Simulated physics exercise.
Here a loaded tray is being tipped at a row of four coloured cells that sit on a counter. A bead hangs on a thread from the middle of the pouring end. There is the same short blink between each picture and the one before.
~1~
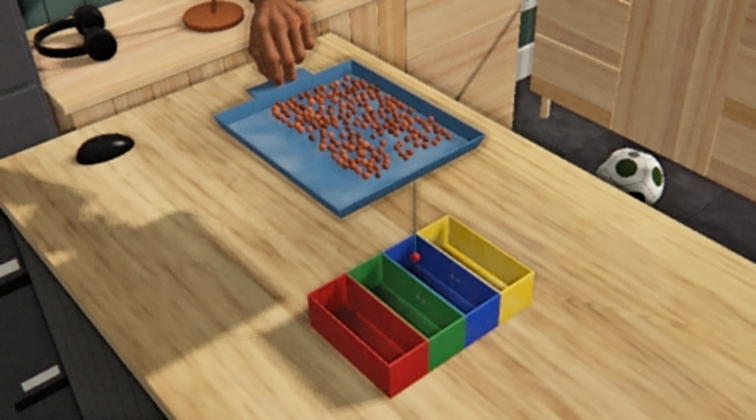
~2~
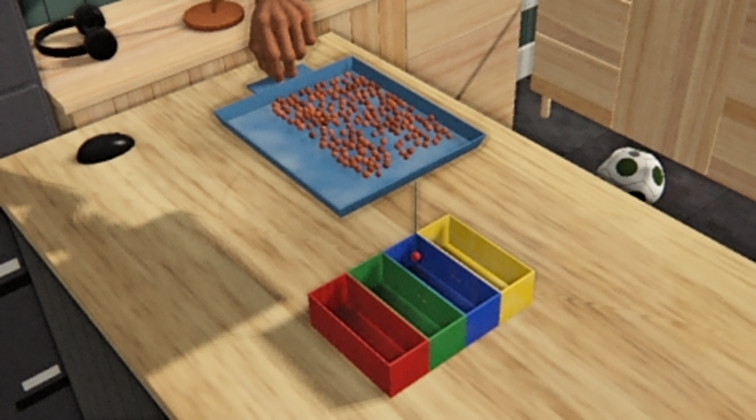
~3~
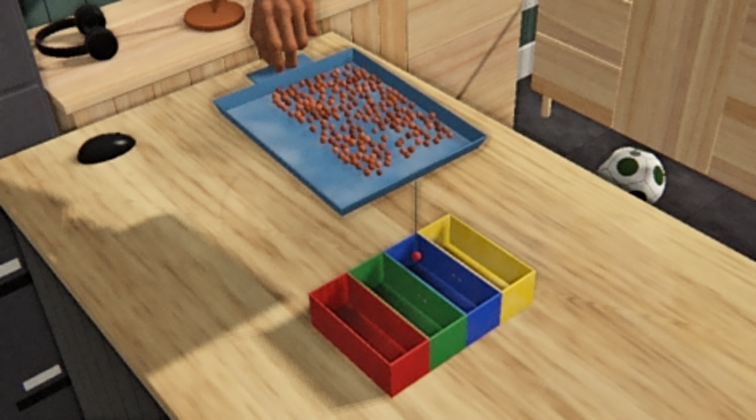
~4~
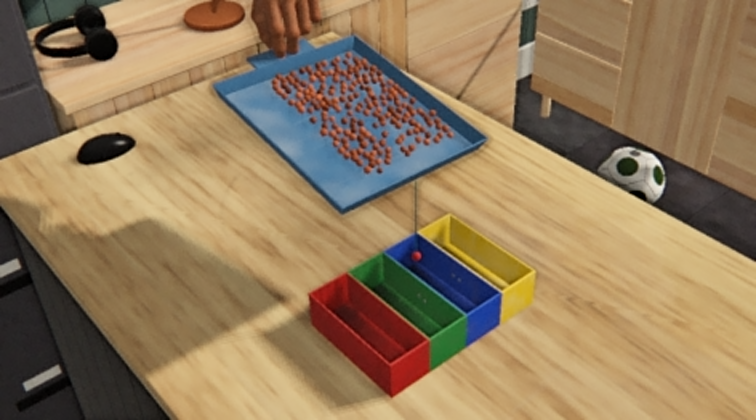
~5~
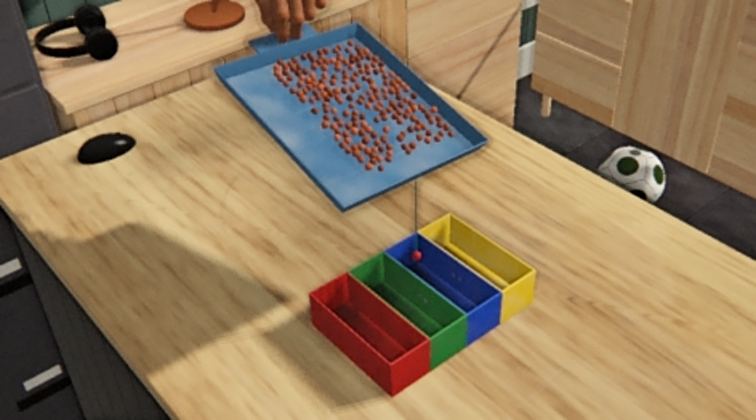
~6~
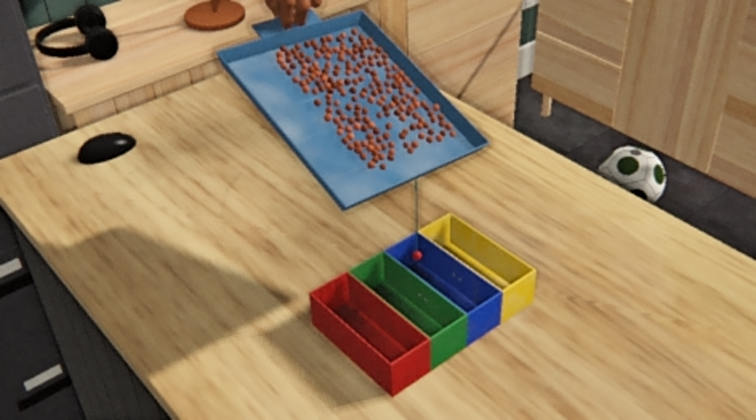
Blue tray of clay pellets tilting gradually as a hand raises its handle end, above red, green, blue and yellow cells.
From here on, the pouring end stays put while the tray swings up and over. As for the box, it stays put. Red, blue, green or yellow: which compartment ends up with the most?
The yellow one.
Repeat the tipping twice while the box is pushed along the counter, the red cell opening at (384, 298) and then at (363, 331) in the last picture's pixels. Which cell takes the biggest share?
First try: The yellow one. Second try: The cell in yellow.
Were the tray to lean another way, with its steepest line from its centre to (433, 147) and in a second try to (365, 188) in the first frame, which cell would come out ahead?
Well, with the first heading it's the yellow cell, and with the second it's red.
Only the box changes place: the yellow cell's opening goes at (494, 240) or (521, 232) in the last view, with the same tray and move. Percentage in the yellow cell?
Around 40 and around 10 per cent, in that order.
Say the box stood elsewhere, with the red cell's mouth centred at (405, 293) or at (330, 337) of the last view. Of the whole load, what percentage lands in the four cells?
Estimates in order: 100 percent, 30 percent.
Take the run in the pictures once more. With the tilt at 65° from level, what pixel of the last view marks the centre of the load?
At about (448, 151).
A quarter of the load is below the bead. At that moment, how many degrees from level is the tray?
That happens at close to 80 degrees.
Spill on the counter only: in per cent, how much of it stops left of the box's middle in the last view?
About 0 per cent.
Soon, tray tipped steeply; most on the tray; a stray few in the yellow cell; a small part falling or outside the box.
A while on, tray tipped past a quarter turn; a small part on the tray; about a third in the yellow cell; a small part in the blue cell; a stray few in the red cell; a stray few in the green cell; about a third falling or outside the box.
Towards the end, tray tipped past a quarter turn; about half in the yellow cell; about a quarter in the blue cell; a stray few in the green cell; a stray few in the red cell; about a quarter falling or outside the box.
Finally, tray tipped past a quarter turn; about half in the yellow cell; about a quarter in the blue cell; a stray few in the green cell; a stray few in the red cell; about a quarter outside the box.
